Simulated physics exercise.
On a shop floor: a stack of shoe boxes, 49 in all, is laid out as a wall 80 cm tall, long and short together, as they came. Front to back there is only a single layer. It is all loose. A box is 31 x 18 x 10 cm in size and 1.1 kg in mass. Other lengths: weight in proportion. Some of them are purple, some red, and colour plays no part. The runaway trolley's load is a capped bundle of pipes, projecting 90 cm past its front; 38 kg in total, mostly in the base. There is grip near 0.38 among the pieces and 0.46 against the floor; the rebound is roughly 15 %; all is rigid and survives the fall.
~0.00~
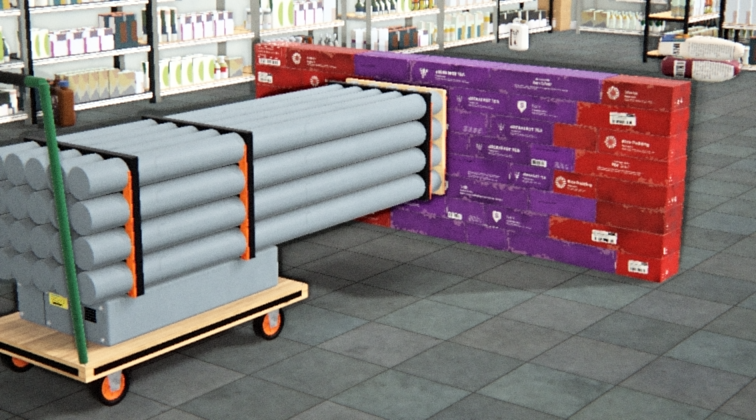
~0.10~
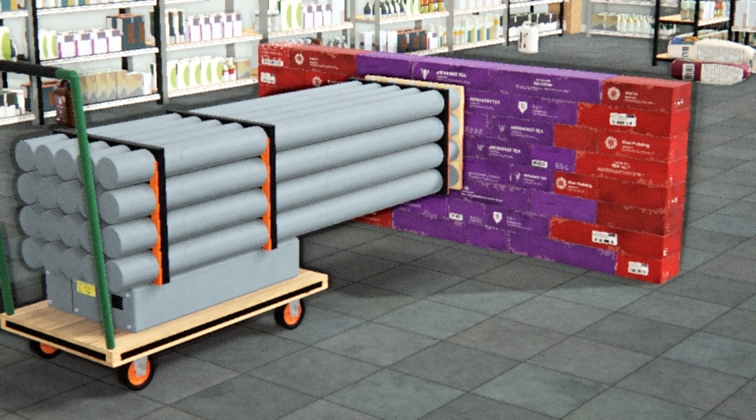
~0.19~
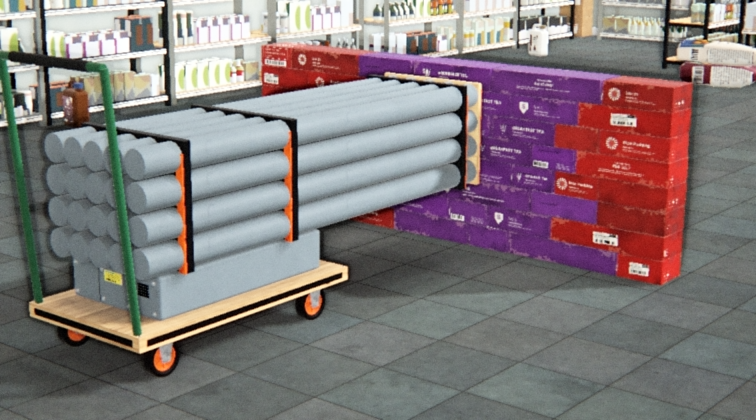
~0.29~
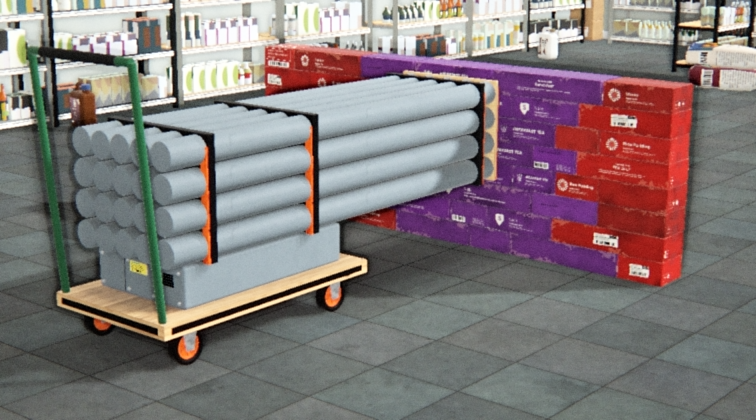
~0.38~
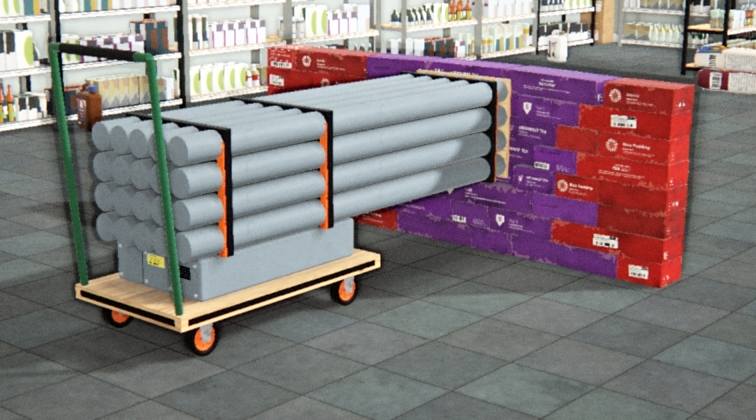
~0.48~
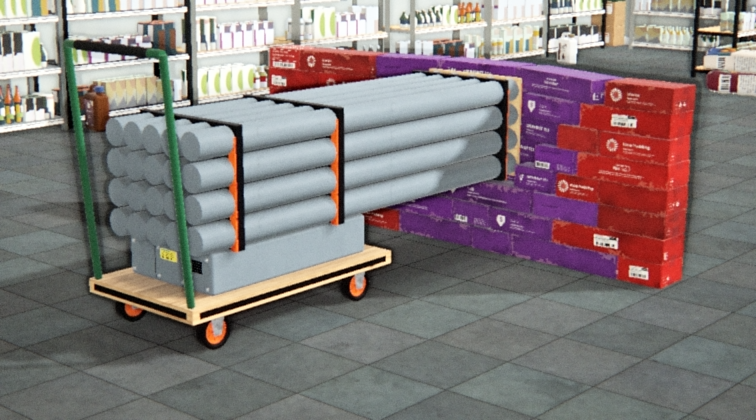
A trolley loaded with grey pipes rolls right and pushes into a wall of purple and red boxes.
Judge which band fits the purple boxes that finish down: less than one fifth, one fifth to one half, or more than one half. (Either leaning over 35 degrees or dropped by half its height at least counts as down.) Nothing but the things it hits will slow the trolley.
The band is more than one half.
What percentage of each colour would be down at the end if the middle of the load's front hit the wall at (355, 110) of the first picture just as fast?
Red 40 %, purple 40 %.
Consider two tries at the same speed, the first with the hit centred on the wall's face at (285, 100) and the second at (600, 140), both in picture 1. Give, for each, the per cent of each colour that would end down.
You'd get red at 30 followed by 30, and purple at 20 followed by 50 percent.
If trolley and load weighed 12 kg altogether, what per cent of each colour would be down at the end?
Red 0, purple 0 %.
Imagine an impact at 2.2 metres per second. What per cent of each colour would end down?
Red 20%, purple 50%.
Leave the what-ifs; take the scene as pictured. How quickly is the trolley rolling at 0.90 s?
Speed: Near 0.2 m/s.
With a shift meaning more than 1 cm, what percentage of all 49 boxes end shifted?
I count 65 % as shifted.
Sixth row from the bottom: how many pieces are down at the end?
Count down in that row: 5.
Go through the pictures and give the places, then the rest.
In the first picture (we follow the side turned to the camera; the camera moves round a little), load (437, 124) 41 cm short of the wall; top purple box (542, 85); top red box (318, 61); no piece has moved.
The second picture shows load (455, 120) 28 cm short of the wall; top purple box (543, 86).
The third picture shows load (473, 116) 15 cm short of the wall; top purple box (544, 86).
The fourth picture shows load (490, 113) 31 mm short of the wall; top purple box (544, 87).
The fifth picture shows load (502, 111) 6 cm into the wall's line; top purple box (547, 86) displaced 34 mm; 14 stirred so far.
The sixth picture shows load (513, 109) 13 cm into the wall's line; top purple box (551, 85) displaced 8 cm; top red box (333, 63) displaced 20 mm; 27 stirred so far.
Around 0.90 s, load 28 cm past the wall's line, still rolling; 8 of the 24 purple boxes down (8 of 49 in all colours); top purple box tipped 26°, 42 mm lower; top red box tipped 22°.
Around 1.36 s, load 36 cm past the wall's line, still rolling; 13 of the 24 purple boxes down (23 of 49 in all colours); top purple box tipped 59°, 49 cm lower; top red box on its side.
Finally (4.5 s), load 39 cm past the wall's line, stopped; 15 of the 24 purple boxes down (27 of 49 in all colours); top purple box on its side; top red box upside down. That is 62 per cent. Seen by the last camera, middles, top purple box near (681, 216), top red box near (440, 164).
